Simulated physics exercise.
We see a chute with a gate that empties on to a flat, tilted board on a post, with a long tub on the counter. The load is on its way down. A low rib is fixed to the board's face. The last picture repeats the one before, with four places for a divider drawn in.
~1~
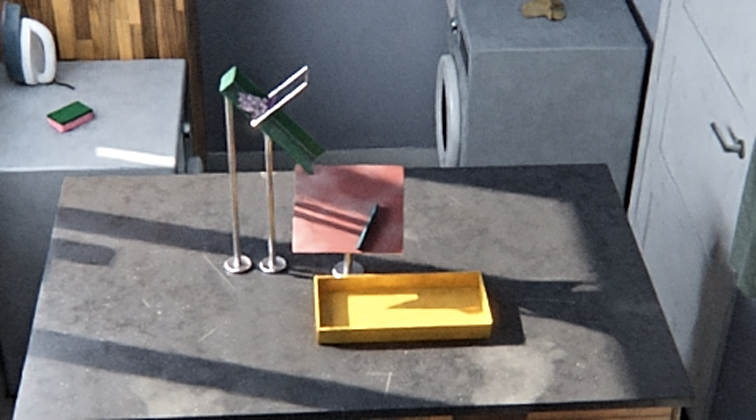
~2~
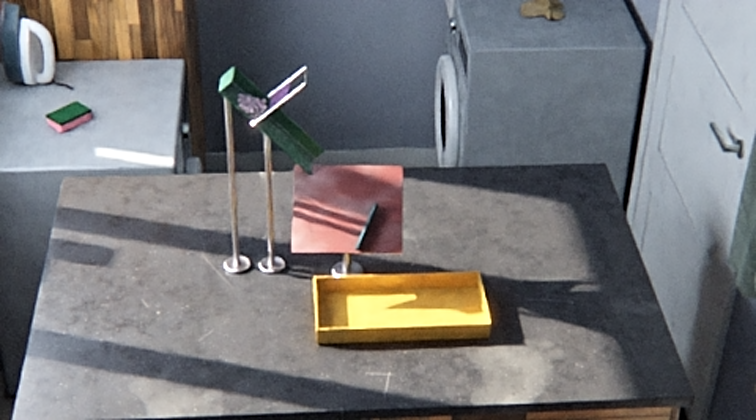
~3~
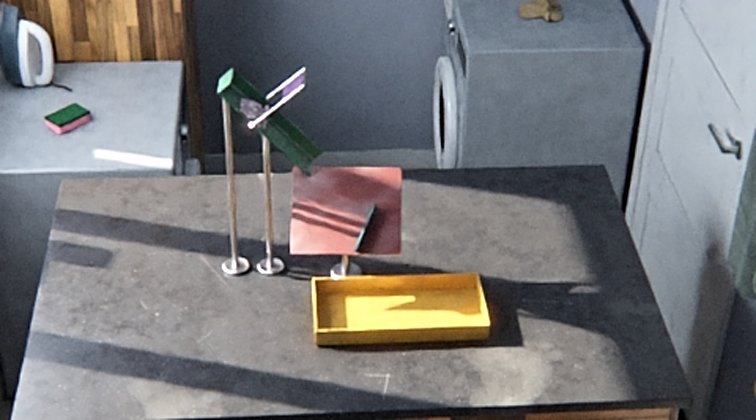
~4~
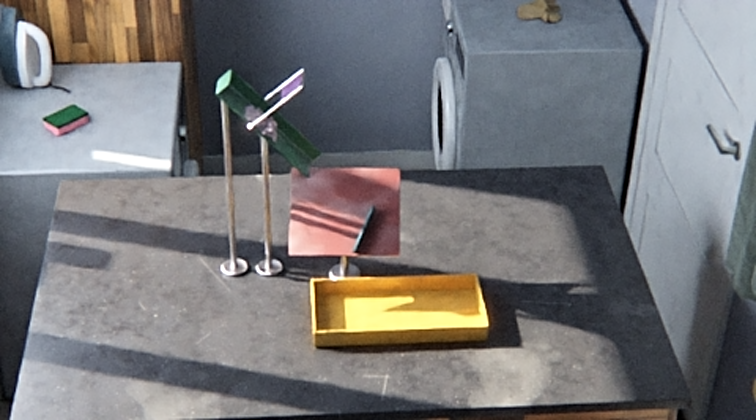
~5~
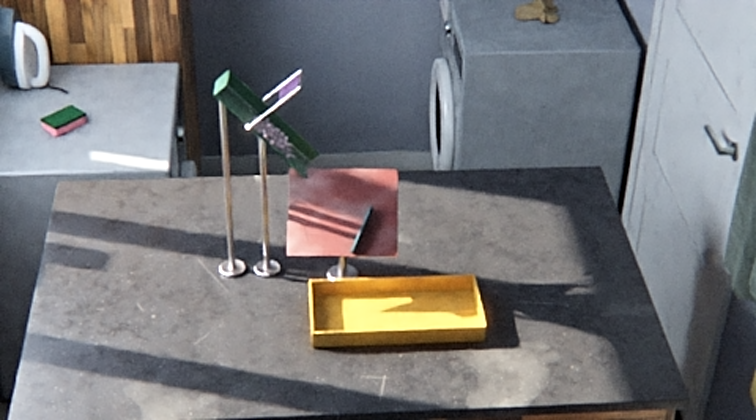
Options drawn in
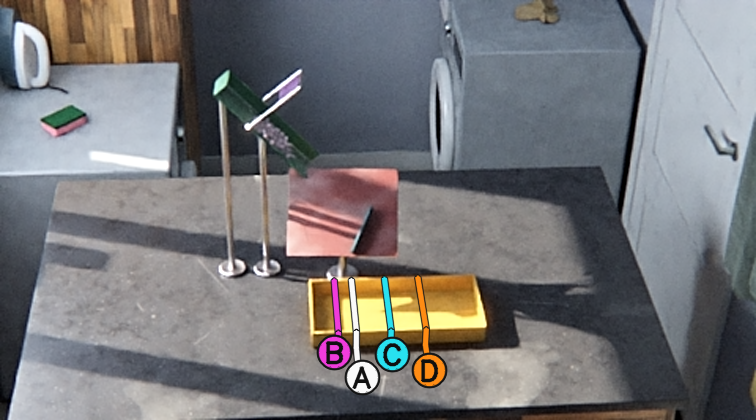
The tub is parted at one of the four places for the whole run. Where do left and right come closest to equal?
Line B does it best.
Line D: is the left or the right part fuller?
Left.
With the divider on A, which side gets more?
Left.
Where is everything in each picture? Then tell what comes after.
The first frame shows load behind the gate at (255, 103), sugar pearls; lip of the chute at (313, 168), sloping steeply.
The second frame shows middle of the board at (348, 209), tilted fairly steeply; middle of its low edge at (347, 253); of its high edge at (348, 165).
The third frame shows front corners of the tub at (316, 331) and (489, 324), empty; front of the load at (264, 126).
The fourth frame shows middle of the load at (263, 120); its front at (275, 135), about a third of the way to the lip; rib from (374, 205) to (354, 250).
The fifth frame shows middle of the load at (273, 133); its front at (293, 156), about two thirds of the way to the lip.
On the marked copy, line A crosses the front rim at (356, 331); line B crosses the front rim at (338, 332); line C crosses the front rim at (391, 330); line D crosses the front rim at (426, 328).
For line A, of what is caught, most on the left of the divider, a small part on the right.
For line B, of what is caught, about half on the left of the divider, about half on the right.
For line C, of what is caught, nearly all on the left of the divider, a small part on the right.
For line D, of what is caught, nearly all on the left of the divider, a stray few on the right.
